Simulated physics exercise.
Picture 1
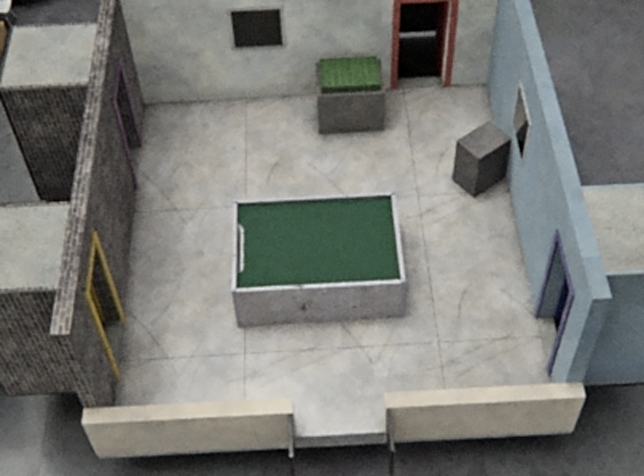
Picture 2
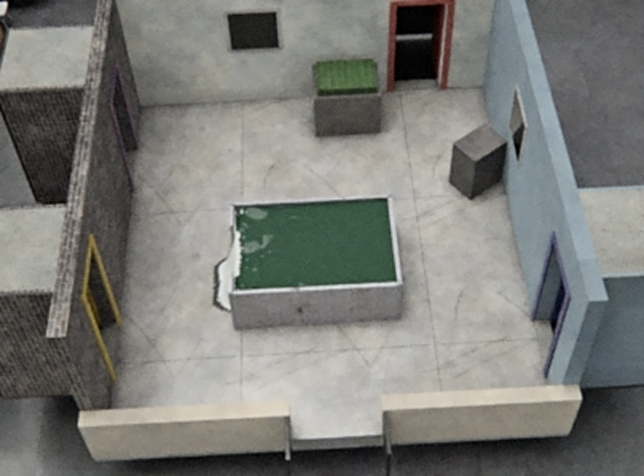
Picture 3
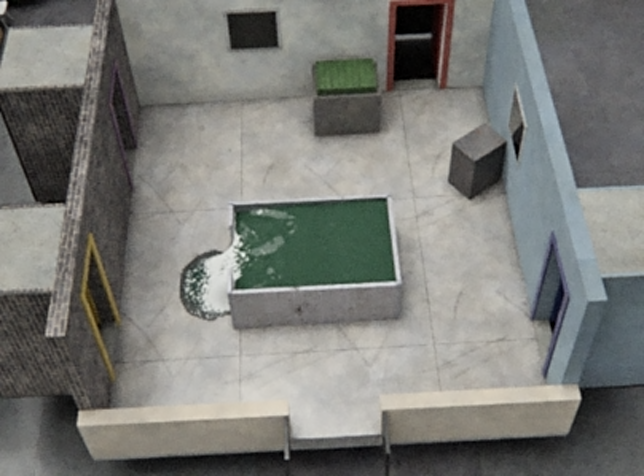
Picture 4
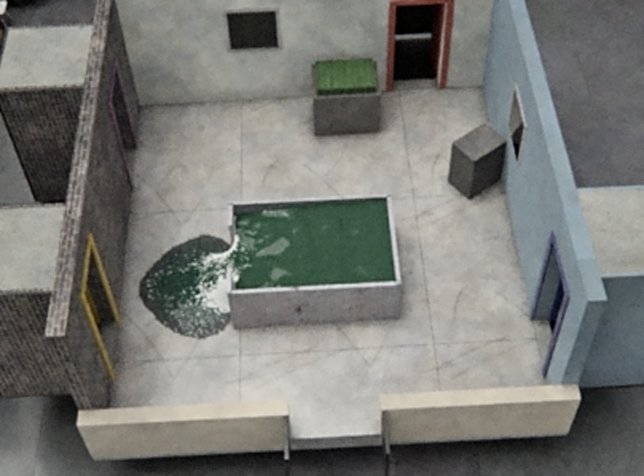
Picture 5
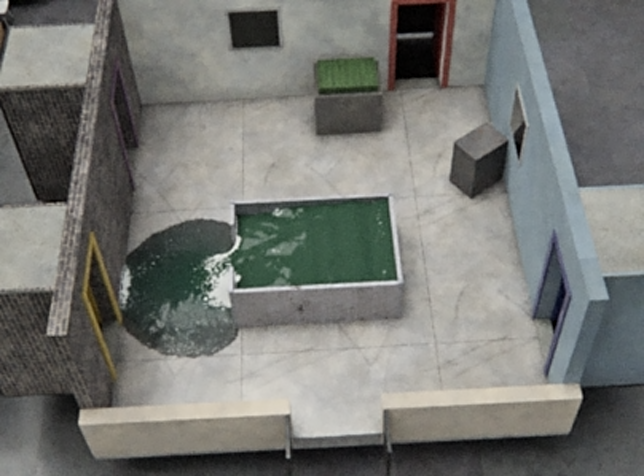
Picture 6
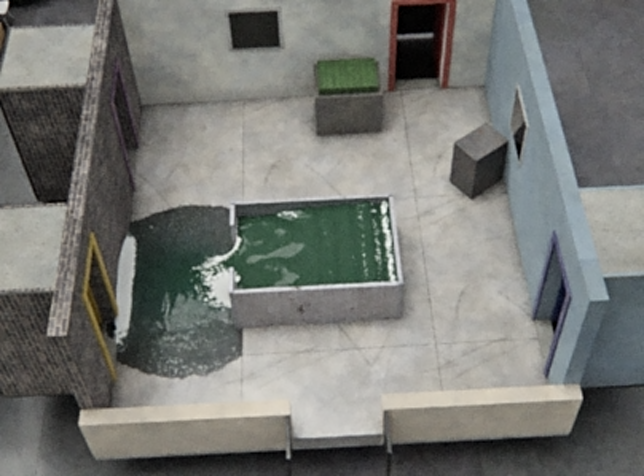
In the video, seen from above, green water bursts from the left side of a rectangular tank in a walled courtyard, spreading in a widening, foamy pool across the pale floor and reaching the left wall beside a yellow-framed doorway.
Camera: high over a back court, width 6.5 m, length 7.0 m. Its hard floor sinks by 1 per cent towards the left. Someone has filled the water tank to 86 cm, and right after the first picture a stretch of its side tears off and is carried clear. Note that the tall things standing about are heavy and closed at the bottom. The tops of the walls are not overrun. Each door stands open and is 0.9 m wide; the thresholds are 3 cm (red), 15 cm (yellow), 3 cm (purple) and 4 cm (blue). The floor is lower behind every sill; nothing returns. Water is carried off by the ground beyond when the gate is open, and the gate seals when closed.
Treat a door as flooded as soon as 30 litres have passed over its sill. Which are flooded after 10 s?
As I see it, at the red door I expect the water to hold within the limit, at the yellow door I expect the water to rise above the limit, at the purple door I expect the water to rise above the limit, at the blue door I expect the water to rise above the limit.
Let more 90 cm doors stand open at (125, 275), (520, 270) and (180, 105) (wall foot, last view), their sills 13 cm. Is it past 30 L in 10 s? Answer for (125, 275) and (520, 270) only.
In turn: Beyond it, short of it.
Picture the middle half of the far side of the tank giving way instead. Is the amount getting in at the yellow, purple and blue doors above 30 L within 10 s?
Then yellow would come out on the low side, purple on the high side and blue on the low side.
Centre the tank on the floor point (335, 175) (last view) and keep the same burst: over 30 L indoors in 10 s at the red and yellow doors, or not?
Lab note: Red door limit not exceeded; yellow door limit not exceeded.
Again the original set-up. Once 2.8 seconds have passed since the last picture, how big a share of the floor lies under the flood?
I'd say around 50 %.
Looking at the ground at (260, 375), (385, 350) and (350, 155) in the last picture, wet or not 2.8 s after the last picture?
Point 1: Reached; point 2: Reached; point 3: Unreached.
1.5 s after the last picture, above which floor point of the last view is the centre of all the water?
The water's centre sits at about (251, 278).
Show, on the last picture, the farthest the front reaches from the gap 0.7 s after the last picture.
Somewhere about (139, 142).
Then, 0.7 s after the last picture water covers 20 % of the floor and is deepest (52 cm) near (234, 287); red door not reached, yellow door 31 cm at the sill, 24 L in, purple door 7 cm at the sill, 0 L in, blue door not reached.
Then, 1.5 s after the last picture water covers 25 % of the floor and is deepest (45 cm) near (110, 434); red door not reached, yellow door 29 cm at the sill, 84 L in, purple door 9 cm at the sill, 9 L in, blue door not reached.
Then, 2.8 s after the last picture water covers 50 % of the floor and is deepest (32 cm) near (110, 434); red door not reached, yellow door 20 cm at the sill, 137 L in, purple door 7 cm at the sill, 28 L in, blue door not reached.
Then, 5.3 s after the last picture water covers 80 % of the floor and is deepest (22 cm) near (110, 434); red door 3 cm at the sill, 0 L in, yellow door 15 cm at the sill, 165 L in, purple door 6 cm at the sill, 47 L in, blue door 13 cm at the sill, 51 L in.
Then, 9.3 s after the last picture water covers 95 % of the floor and is deepest (15 cm) near (140, 135); red door 2 cm at the sill, 1 L in, yellow door 10 cm at the sill, 167 L in, purple door 7 cm at the sill, 72 L in, blue door 9 cm at the sill, 175 L in.
